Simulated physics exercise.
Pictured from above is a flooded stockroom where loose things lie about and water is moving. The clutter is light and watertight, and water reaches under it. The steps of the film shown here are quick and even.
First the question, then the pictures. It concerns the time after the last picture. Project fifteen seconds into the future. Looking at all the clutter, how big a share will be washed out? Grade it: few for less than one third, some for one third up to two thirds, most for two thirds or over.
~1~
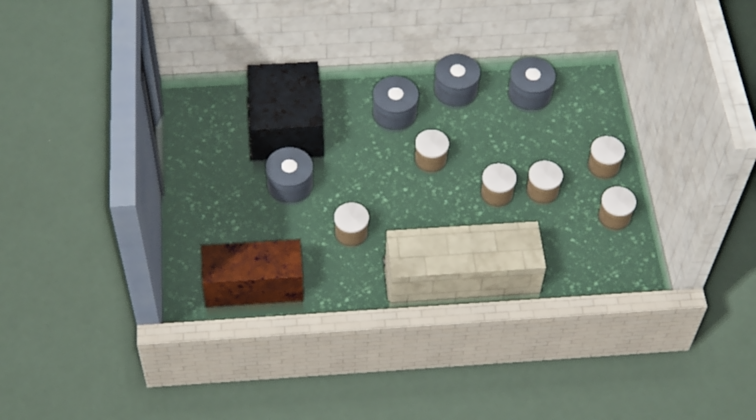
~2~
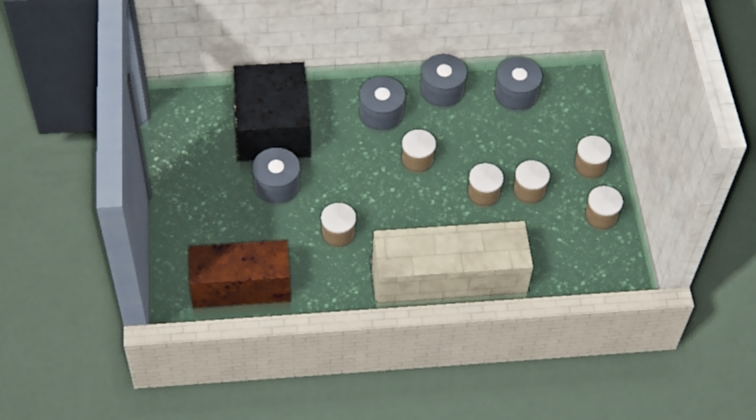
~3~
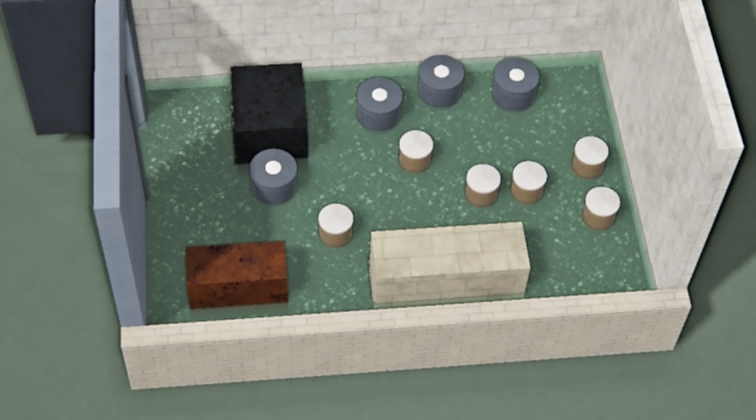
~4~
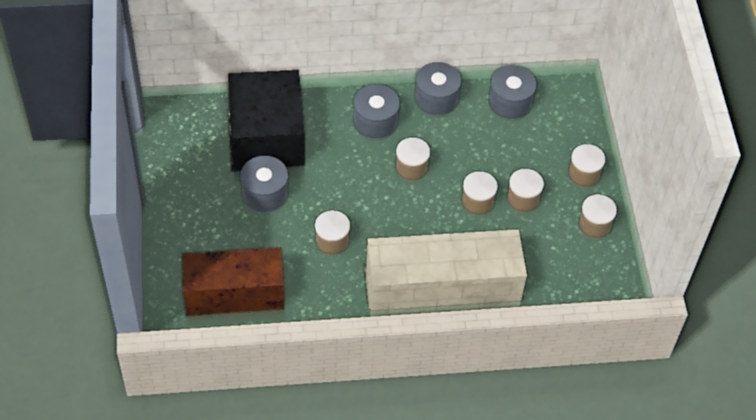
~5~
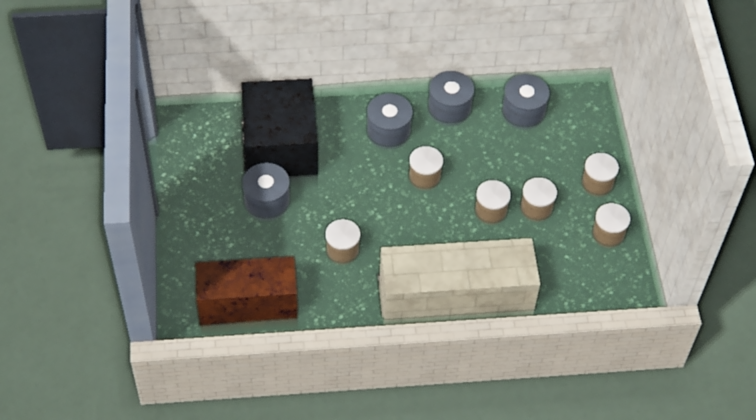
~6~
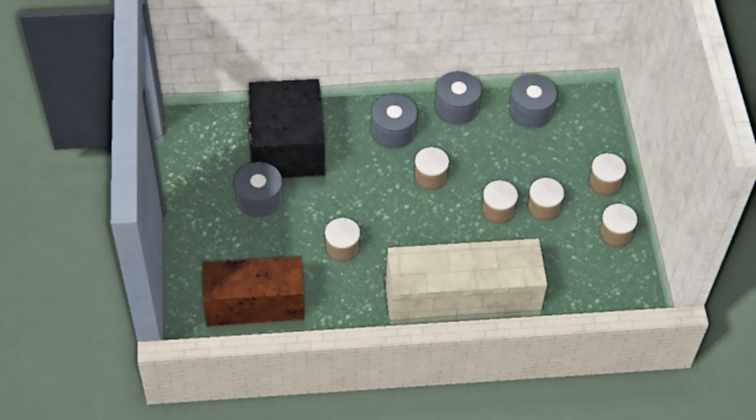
Grade: Few.
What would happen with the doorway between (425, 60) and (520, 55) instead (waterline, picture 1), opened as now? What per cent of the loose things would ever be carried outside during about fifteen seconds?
Roughly 90 %.
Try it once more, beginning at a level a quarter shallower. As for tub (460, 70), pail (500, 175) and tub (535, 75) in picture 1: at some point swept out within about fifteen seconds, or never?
Held back, then held back, then held back.
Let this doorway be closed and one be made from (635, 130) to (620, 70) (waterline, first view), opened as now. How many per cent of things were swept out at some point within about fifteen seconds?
That comes out at 80 in a hundred.
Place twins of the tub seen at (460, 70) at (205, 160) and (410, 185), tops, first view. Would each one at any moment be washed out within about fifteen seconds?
Result, in sequence: Ends up outside; ends up outside.
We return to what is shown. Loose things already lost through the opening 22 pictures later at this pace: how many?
The answer here is 2.
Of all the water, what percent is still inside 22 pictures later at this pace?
That comes to roughly 64 parts in a hundred.
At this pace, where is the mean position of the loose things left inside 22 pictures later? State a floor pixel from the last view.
Mean floor position: Approx. (427, 180) px, last view.
A moment on, 0 of 10 are out; 10 afloat.
Next, 1 of 10 are out; 9 afloat.
Later, 2 of 10 are out; 8 afloat.
In the end, 3 of 10 are out; 7 afloat.
